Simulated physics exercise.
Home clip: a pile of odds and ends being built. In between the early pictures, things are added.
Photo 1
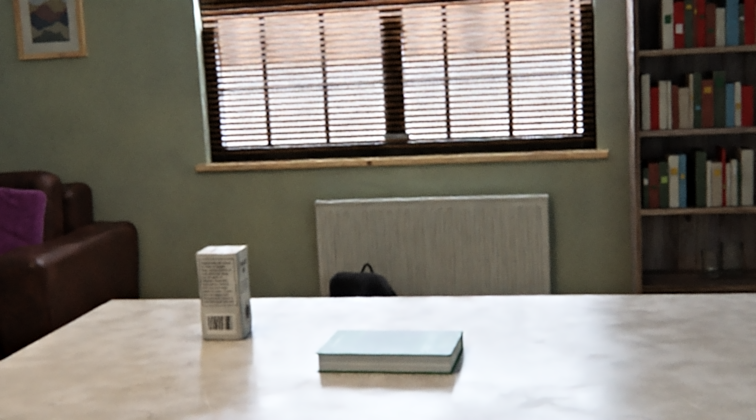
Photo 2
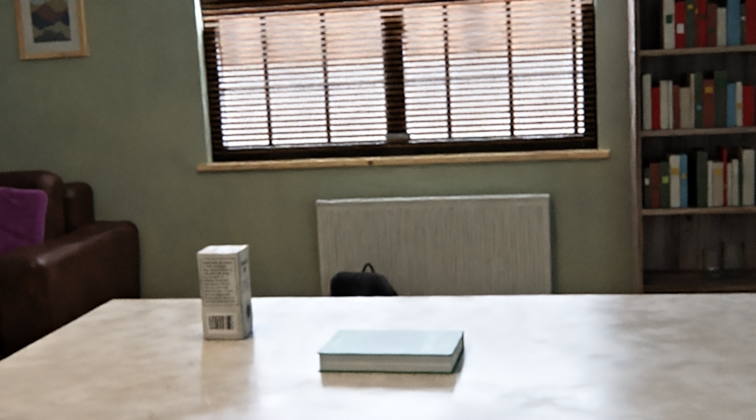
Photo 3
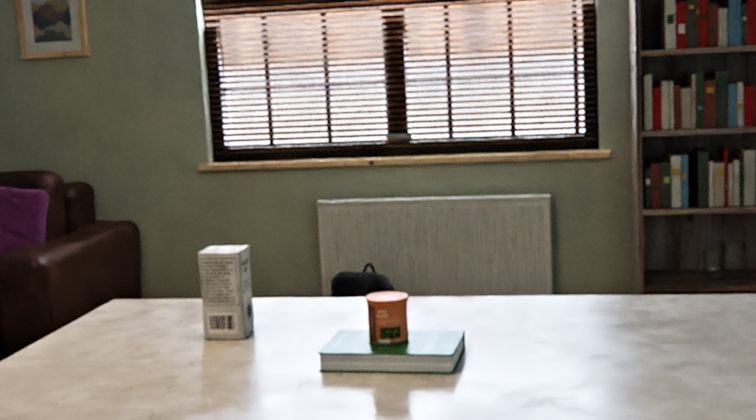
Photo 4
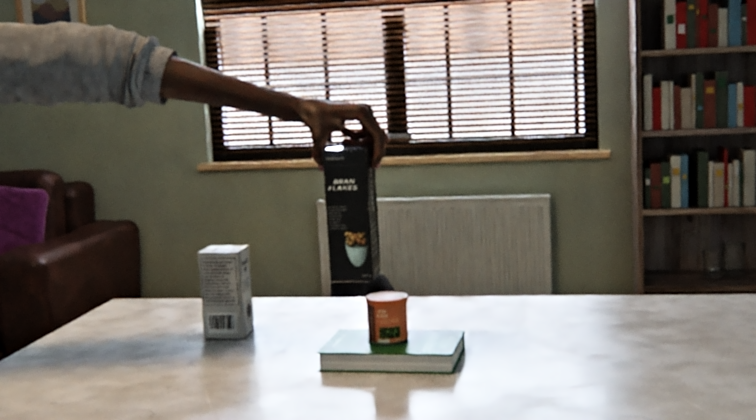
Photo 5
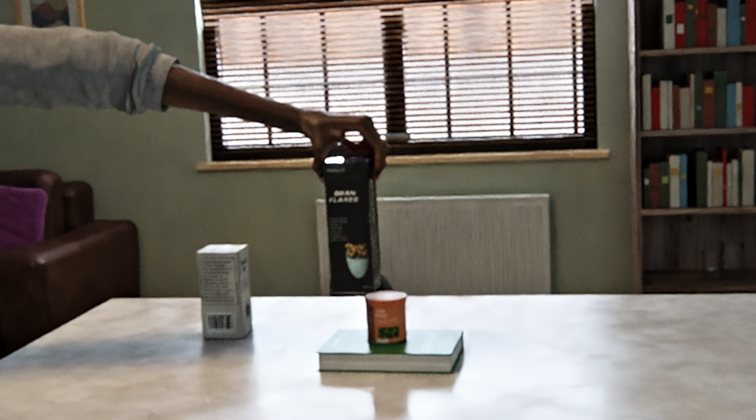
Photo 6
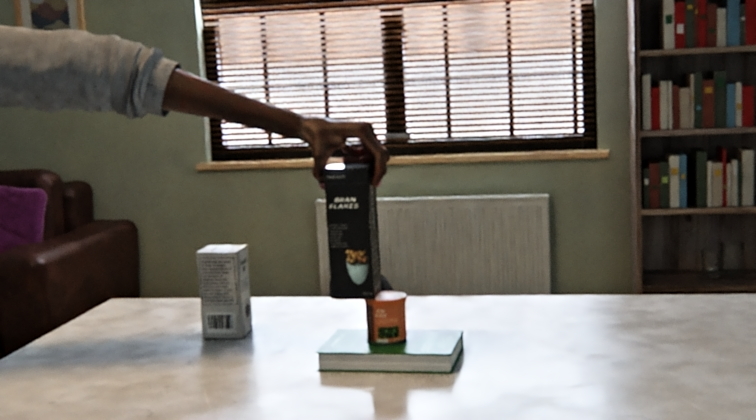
A hand lowers a black carton beside an orange tin on a green book.
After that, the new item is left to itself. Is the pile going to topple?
Yes, something topples.
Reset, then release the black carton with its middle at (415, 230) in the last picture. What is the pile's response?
Result: Pile toppled.
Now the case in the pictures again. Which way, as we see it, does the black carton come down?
Pretty clearly in the leftward direction.
Then, 0.40 s later than the last frame, black carton tilted by 36° near (318, 249).
Then, 0.50 s later than the last frame, black carton now fallen.
Then, 1.40 s later than the last frame, nothing new.
When it is over, fallen, black carton; the other 3 as before. End places, in pixels of the last picture, black carton near (272, 327). The pile loses its balance.
